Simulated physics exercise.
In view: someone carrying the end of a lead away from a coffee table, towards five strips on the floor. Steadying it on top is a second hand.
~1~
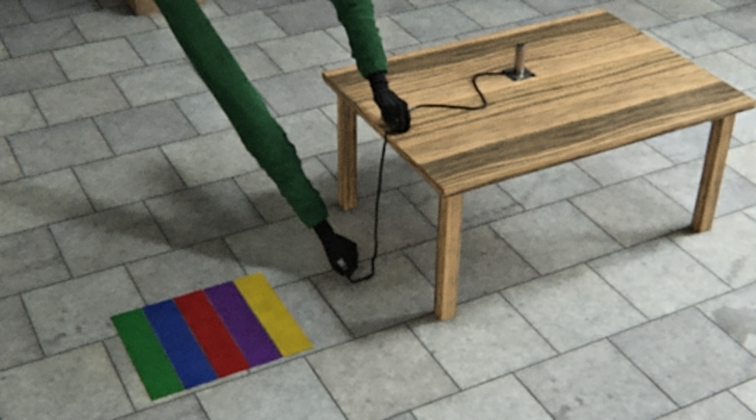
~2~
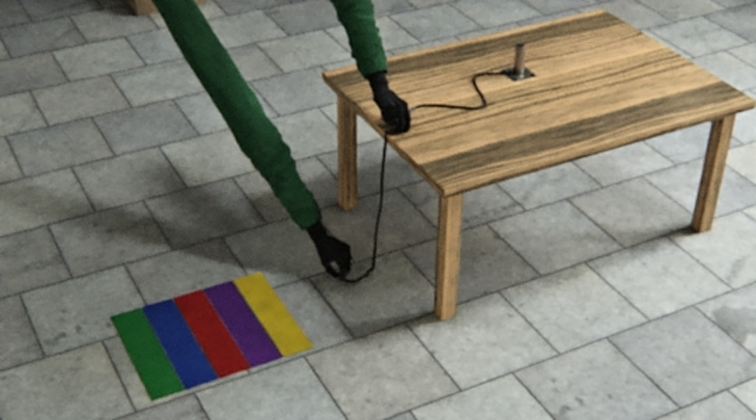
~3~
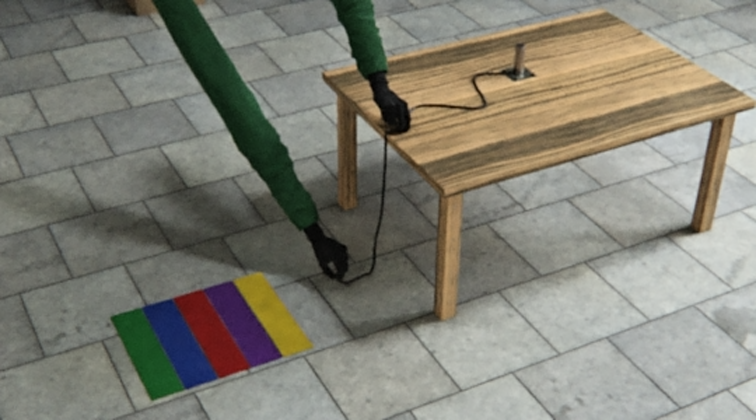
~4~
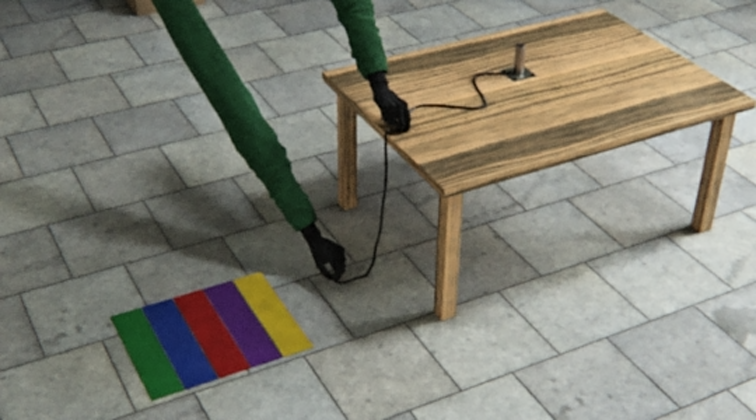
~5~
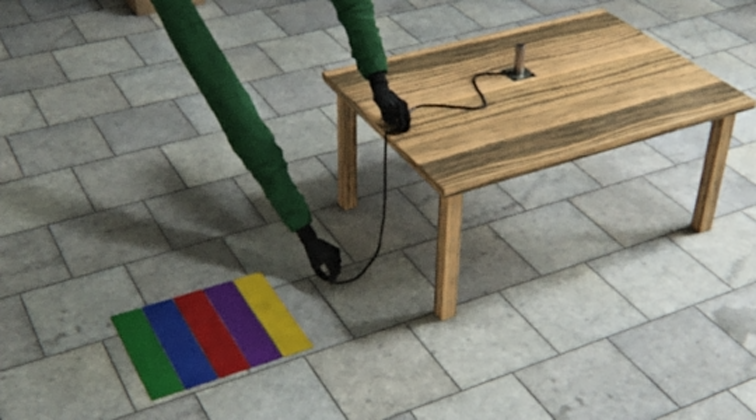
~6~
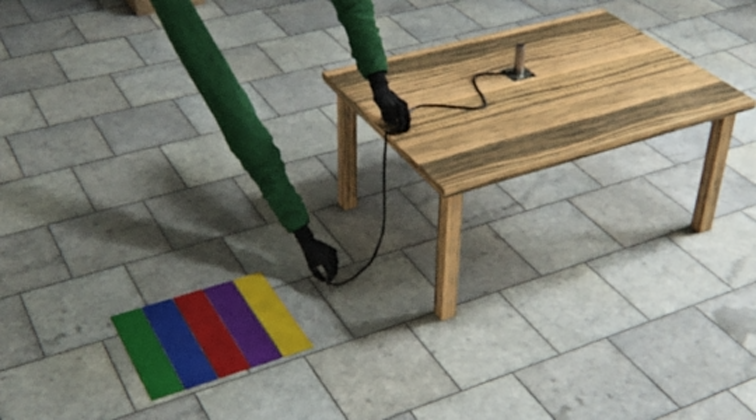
Two green-sleeved arms with black gloves reach in from the upper left over a grey paved floor, seen from above at an angle. A dark lead runs from a small upright post on the striped wooden table at right, under one hand at its edge, to the other near the floor, with yellow, purple, red, blue and green strips at lower left. The lower hand draws the lead slightly left, while the upper hand and camera stay still.
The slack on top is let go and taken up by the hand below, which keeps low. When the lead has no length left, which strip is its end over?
The blue strip.
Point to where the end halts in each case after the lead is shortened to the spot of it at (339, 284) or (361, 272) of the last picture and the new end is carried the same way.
You'd find it around (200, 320) the first time and around (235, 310) the second.
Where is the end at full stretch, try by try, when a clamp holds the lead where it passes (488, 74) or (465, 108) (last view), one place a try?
Respectively, (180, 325) and (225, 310).
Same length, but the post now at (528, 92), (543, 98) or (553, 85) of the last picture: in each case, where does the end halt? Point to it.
Near (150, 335); near (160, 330); near (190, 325).
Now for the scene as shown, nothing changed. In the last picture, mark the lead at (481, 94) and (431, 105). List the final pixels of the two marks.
First one: (456, 98); second one: (395, 123).
Soon after, end near (219, 314); over red.
After that, end near (190, 323); over blue.
At the stop, end near (173, 328); over blue. Over blue.
